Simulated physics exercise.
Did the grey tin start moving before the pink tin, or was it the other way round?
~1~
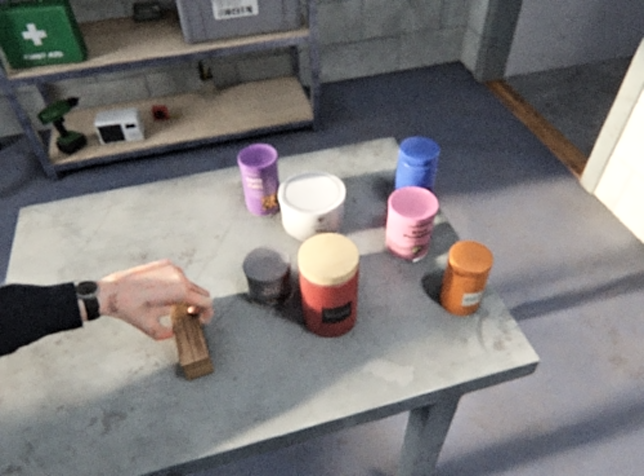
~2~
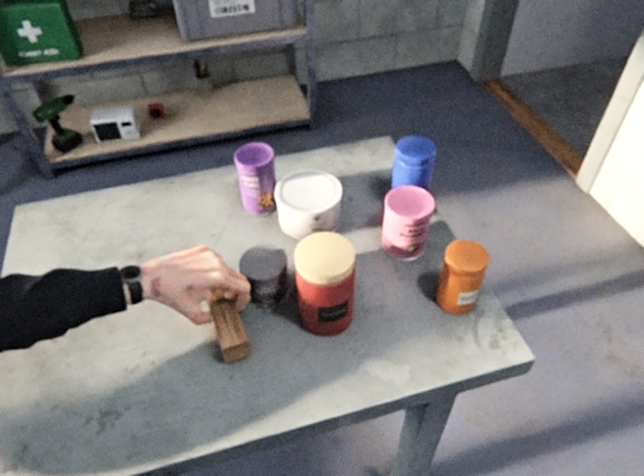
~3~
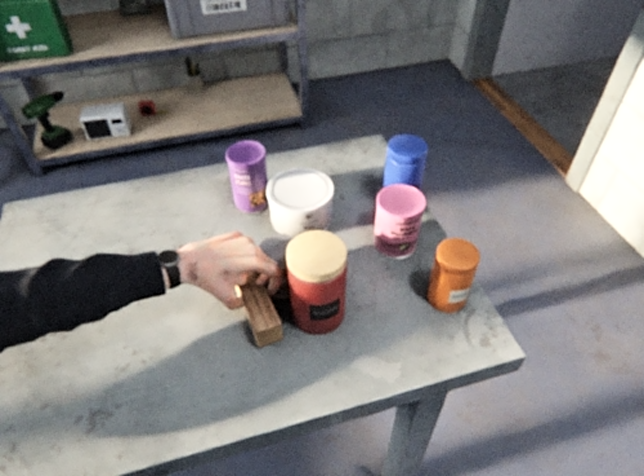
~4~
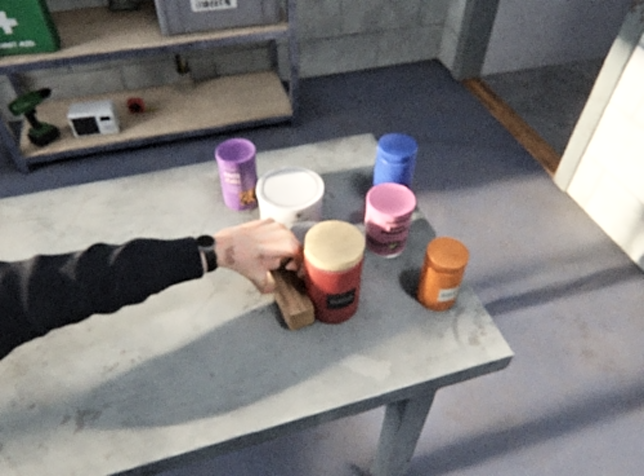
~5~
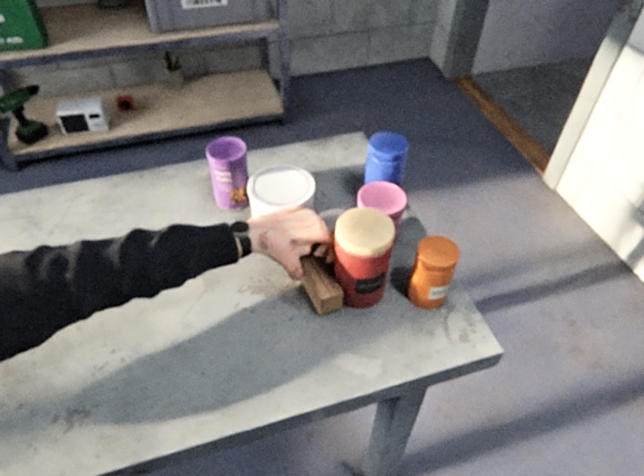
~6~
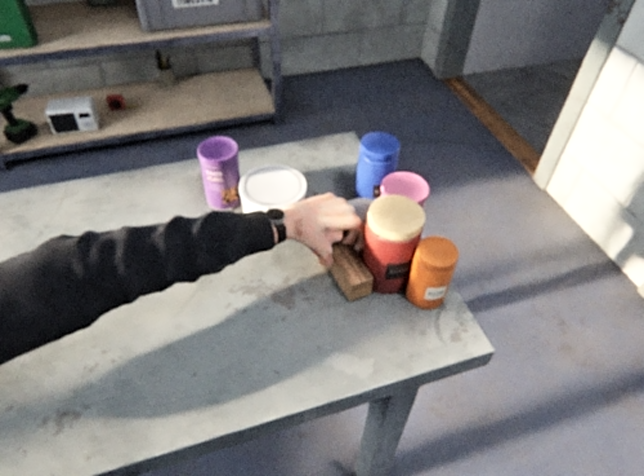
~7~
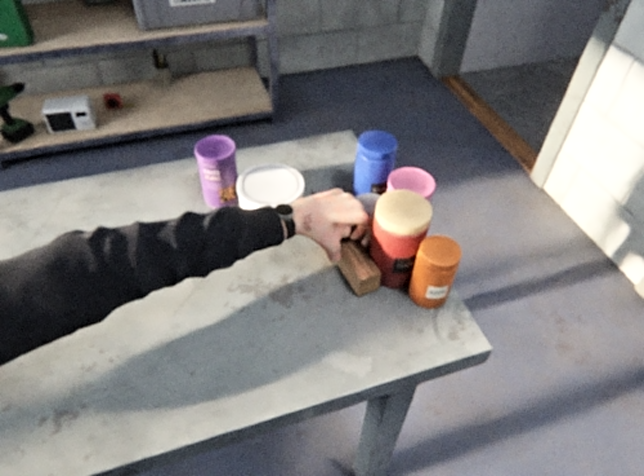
The grey tin started moving first, soon after the hand and block reached it, while the pink tin only shifted near the end of the push.
